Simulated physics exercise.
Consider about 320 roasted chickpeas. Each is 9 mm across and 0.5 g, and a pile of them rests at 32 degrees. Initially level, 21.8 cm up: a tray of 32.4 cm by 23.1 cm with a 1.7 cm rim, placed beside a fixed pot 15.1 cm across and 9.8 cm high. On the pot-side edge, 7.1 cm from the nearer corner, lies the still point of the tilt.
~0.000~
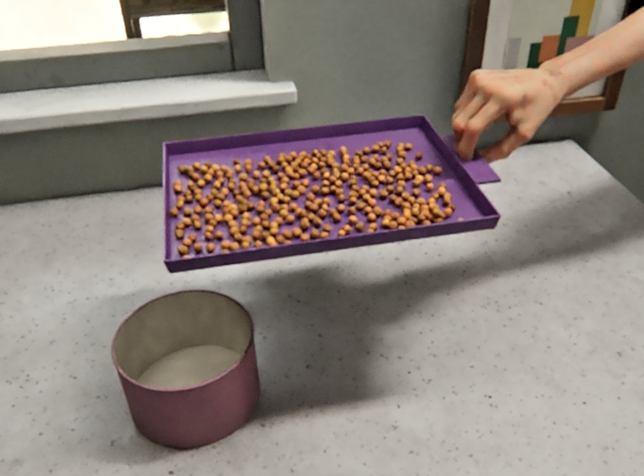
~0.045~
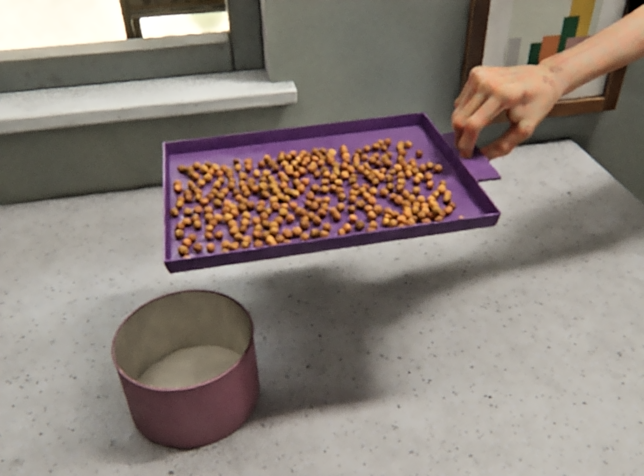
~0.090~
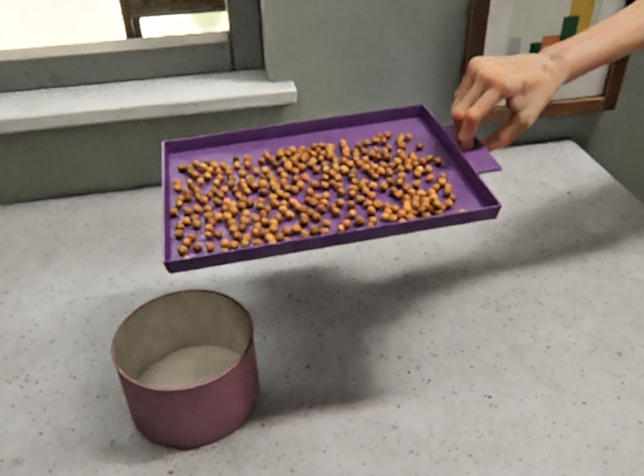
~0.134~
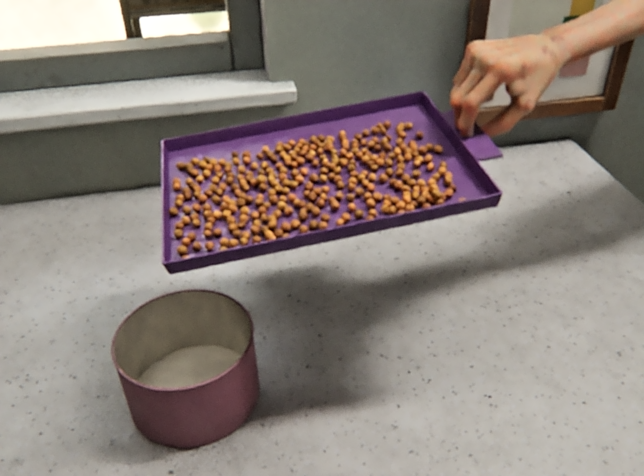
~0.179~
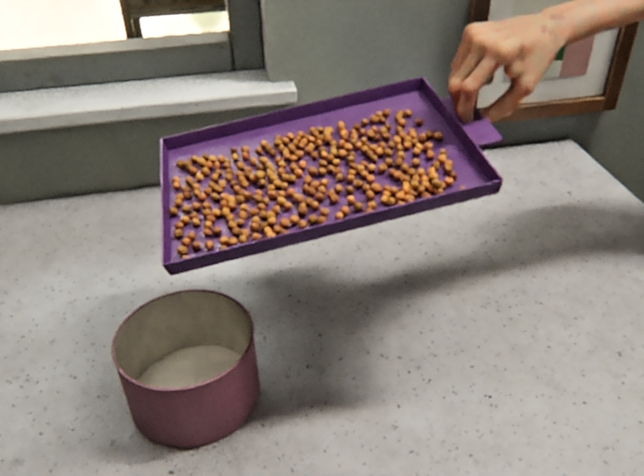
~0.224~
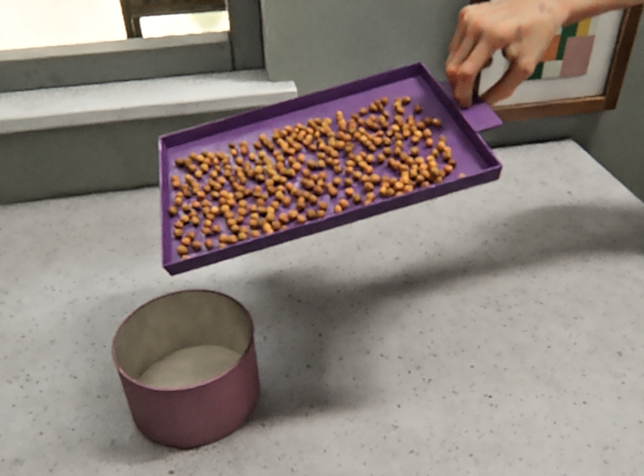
A shallow purple tray scattered with small round golden-brown pieces is held above a pale speckled countertop, seen from slightly above by a still camera. A hand at the upper right grips its tab, with a window and a framed picture on the grey wall behind and an open mauve pot at lower left. The hand raises the right end, slowly then faster, while the left edge stays nearly in place.
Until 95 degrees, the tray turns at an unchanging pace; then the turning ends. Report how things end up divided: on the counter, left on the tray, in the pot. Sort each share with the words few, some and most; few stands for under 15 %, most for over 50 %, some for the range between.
The shares come out as follows. Counter: Some. Left on the tray: Few. Pot: Most.
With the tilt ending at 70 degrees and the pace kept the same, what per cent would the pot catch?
It would be near 5 per cent.
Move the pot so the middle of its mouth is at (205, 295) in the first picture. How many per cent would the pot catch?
Roughly 5 percent would end up there.
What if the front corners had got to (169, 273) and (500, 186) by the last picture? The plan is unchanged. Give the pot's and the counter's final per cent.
Final per cent - pot 70, counter 30.
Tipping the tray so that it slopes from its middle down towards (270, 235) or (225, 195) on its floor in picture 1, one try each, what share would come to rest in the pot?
The share comes to about 65 in a hundred, then about 35 in a hundred.
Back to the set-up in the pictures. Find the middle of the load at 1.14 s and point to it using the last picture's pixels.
Near (168, 191).
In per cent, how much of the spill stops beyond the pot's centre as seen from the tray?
90 per cent.
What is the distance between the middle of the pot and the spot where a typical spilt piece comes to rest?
Roughly 16 cm from the centre.
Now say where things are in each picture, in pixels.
In the first picture, tray tilt 0 degrees, front corners at (167, 259) and (497, 214); middle of the pieces at (315, 190); pot at (183, 335).
In the second picture, tray tilt 1 degrees, front corners at (167, 259) and (497, 212); middle of the pieces at (315, 189).
In the third picture, tray tilt 2 degrees, front corners at (166, 260) and (498, 204); middle of the pieces at (314, 185).
In the fourth picture, tray tilt 5 degrees, front corners at (166, 261) and (498, 192), lowest corner left front; middle of the pieces at (313, 178).
In the fifth picture, tray tilt 9 degrees, front corners at (165, 262) and (499, 179), lowest corner left front; middle of the pieces at (312, 171).
In the sixth picture, tray tilt 12 degrees, front corners at (165, 263) and (498, 165), lowest corner left front; middle of the pieces at (311, 165); pot at (184, 335). The tray's pace is about 70 degrees a second.
After 0.77 s, tilt 51 degrees; the tray holds 100 %, the pot 0 %.
Then, at 1.14 s, tilt 77 degrees; the tray holds 90 %, the pot 5 %.
After 1.60 s, tilt 95 degrees; the tray holds 15 %, the pot 10 %.
By 2.6 s all is still; counter 40 %, tray 0 %, pot 55 %.
